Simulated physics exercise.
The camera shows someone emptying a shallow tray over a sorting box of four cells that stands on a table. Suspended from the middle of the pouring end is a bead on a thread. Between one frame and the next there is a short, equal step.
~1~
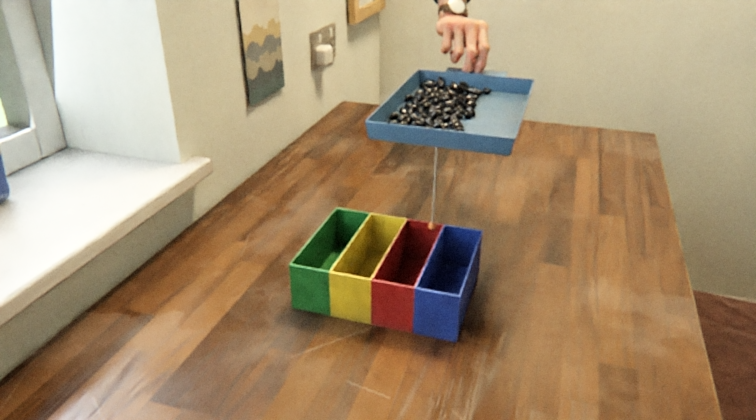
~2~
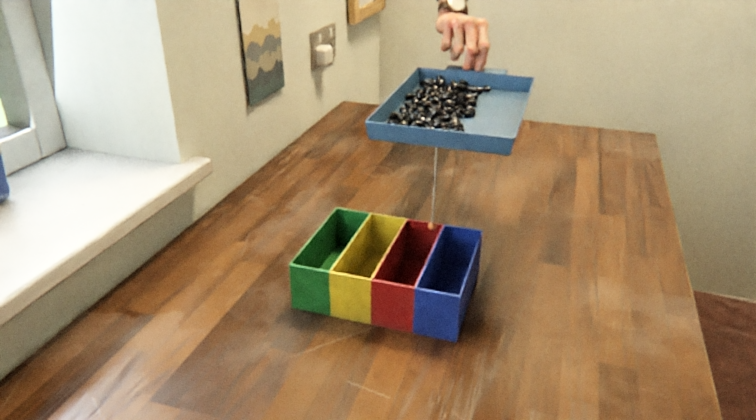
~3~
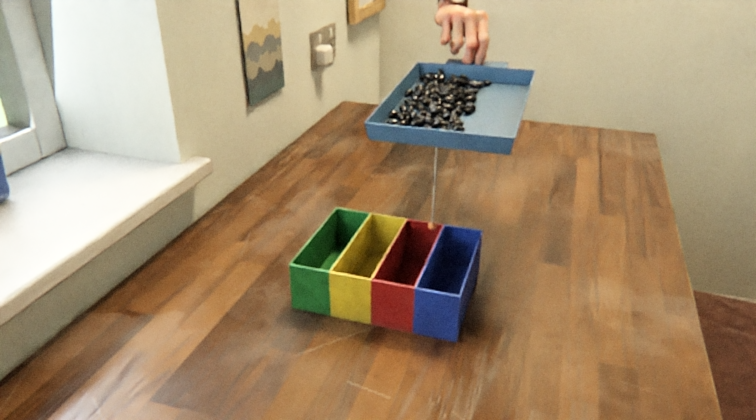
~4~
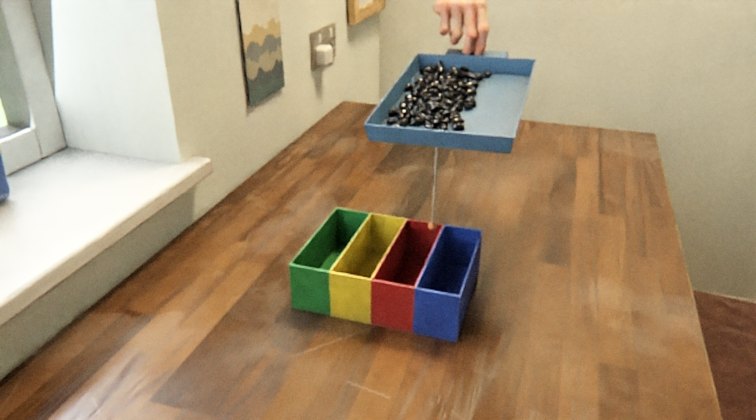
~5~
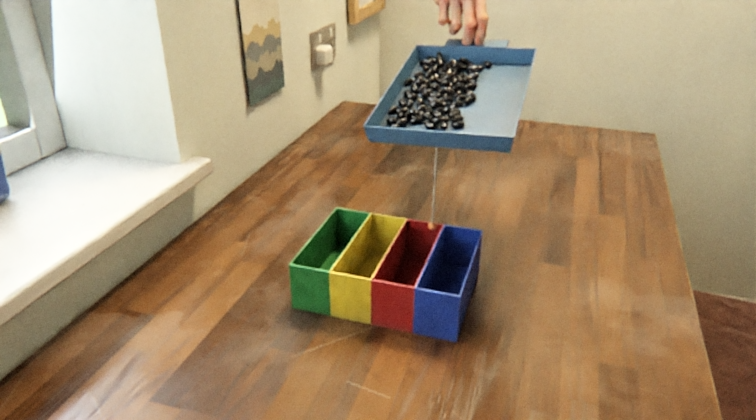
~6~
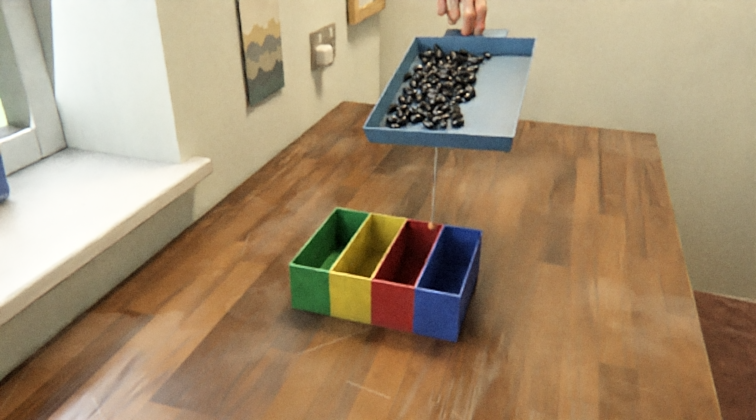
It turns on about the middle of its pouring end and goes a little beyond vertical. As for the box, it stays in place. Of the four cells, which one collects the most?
The yellow one collects the most.
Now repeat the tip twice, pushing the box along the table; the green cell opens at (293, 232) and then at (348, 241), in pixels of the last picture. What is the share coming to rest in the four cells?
In turn about 90 and about 100 percent.
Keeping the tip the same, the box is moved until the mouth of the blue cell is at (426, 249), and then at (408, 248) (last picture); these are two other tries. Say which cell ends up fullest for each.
Run one gives the red one; run two gives the cell in red.
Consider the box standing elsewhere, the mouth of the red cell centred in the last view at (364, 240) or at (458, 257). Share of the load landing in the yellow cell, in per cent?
About 10 per cent, then about 20 per cent.
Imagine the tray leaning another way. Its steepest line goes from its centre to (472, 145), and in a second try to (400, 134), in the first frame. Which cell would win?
First place: Blue; second place: The yellow one.
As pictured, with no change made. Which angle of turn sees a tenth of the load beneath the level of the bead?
Roughly 95 degrees of turn.
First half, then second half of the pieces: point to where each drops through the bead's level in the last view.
Around (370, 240) first; around (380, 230) second.
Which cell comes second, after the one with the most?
I'd say the red one.
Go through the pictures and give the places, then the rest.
In the first picture, corners of the pouring end near (369, 120) and (512, 137), level; middle of the load near (440, 106), black beans; bead on its thread near (432, 226); green cell near (310, 286); yellow cell near (351, 294); red cell near (393, 302); blue cell near (436, 310).
In the second picture, corners of the pouring end near (369, 121) and (512, 136), level; middle of the load near (440, 105).
In the third picture, corners of the pouring end near (369, 122) and (511, 136), tipped barely, lowest at the left corner; middle of the load near (440, 102).
In the fourth picture, corners of the pouring end near (368, 123) and (511, 135), tipped a little, lowest at the left corner; middle of the load near (440, 97).
In the fifth picture, corners of the pouring end near (368, 125) and (510, 135), tipped a little, lowest at the left corner; middle of the load near (440, 92).
In the sixth picture, corners of the pouring end near (367, 126) and (510, 134), tipped a little, lowest at the left corner; middle of the load near (439, 87); green cell near (310, 286); yellow cell near (351, 294); red cell near (393, 302); blue cell near (436, 310).
Shortly afterwards, tray tipped steeply; the whole lot on the tray.
Next, tray tipped right over; near two thirds on the tray; a little in the yellow cell; a little in the red cell; only a few in the green cell; only a few in the blue cell; near a quarter falling or outside the box.
Some moments later, tray tipped past a quarter turn; near half in the yellow cell; near a quarter in the red cell; a little in the green cell; a little in the blue cell; only a few falling or outside the box.
In the end, tray tipped past a quarter turn; near half in the yellow cell; near a quarter in the red cell; a little in the green cell; a little in the blue cell; only a few outside the box.
